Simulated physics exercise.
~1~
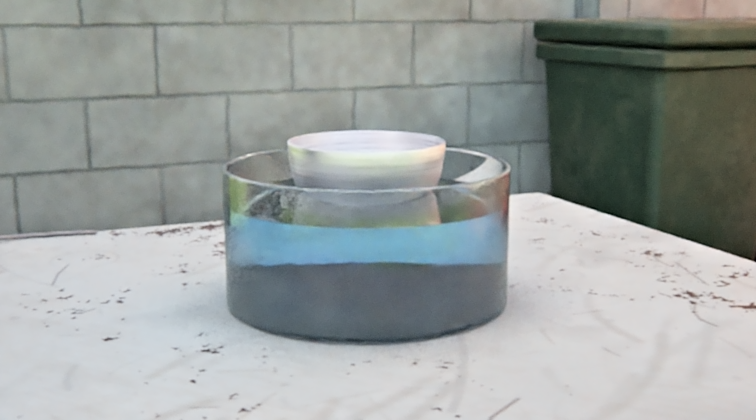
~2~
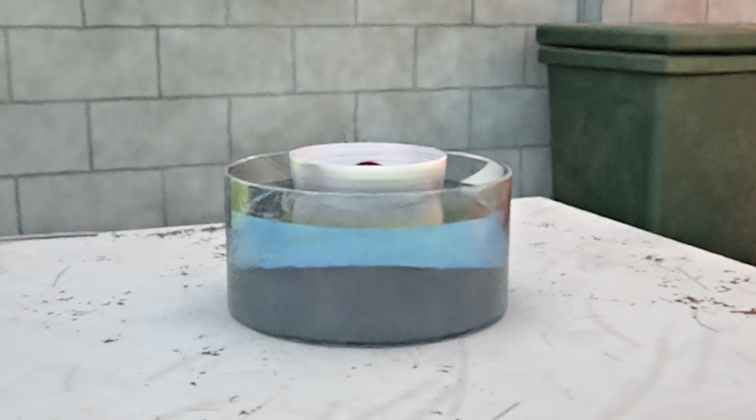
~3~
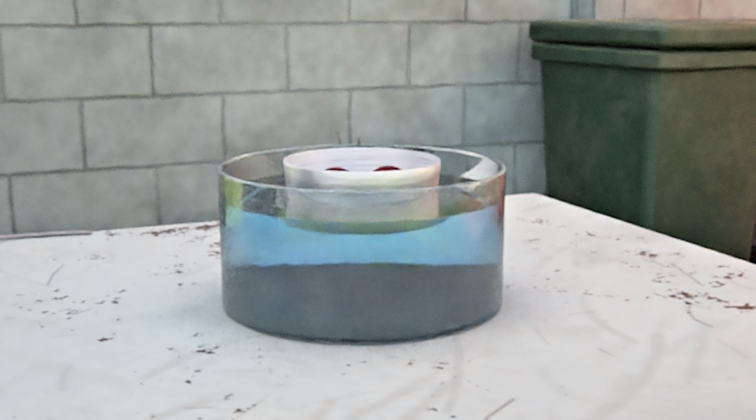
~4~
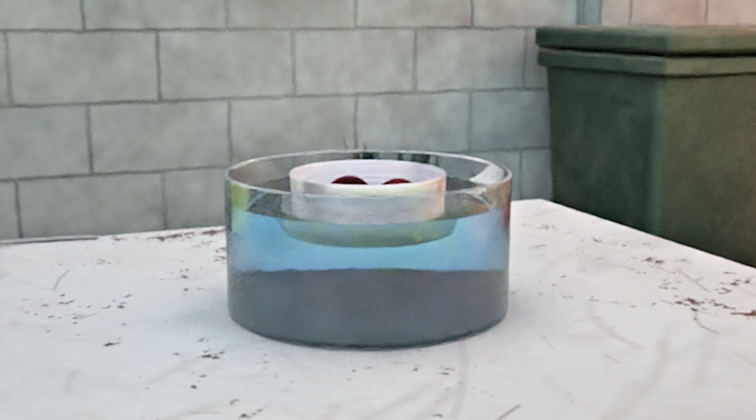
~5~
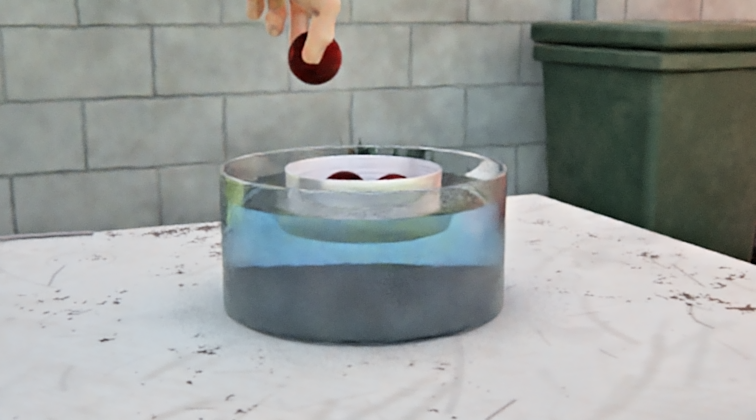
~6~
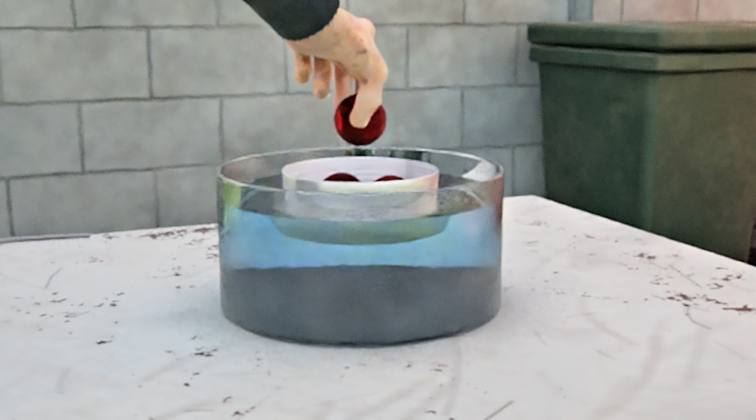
The clip opens on an empty white dish floating high in a clear round basin of water on a worn white table. Dark red marbles appear inside as it settles lower in stages. A hand then comes in from above holding another marble and lowers it closer over the dish.
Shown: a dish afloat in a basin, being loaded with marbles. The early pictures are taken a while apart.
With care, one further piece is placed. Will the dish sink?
I'm expecting it to hold with one more.
Shortly, the glass marble is in and the dish dips.
Then, it steadies; about a fifth of its side above the surface.
At the finish, the dish floats; about a fifth of its side above the surface.
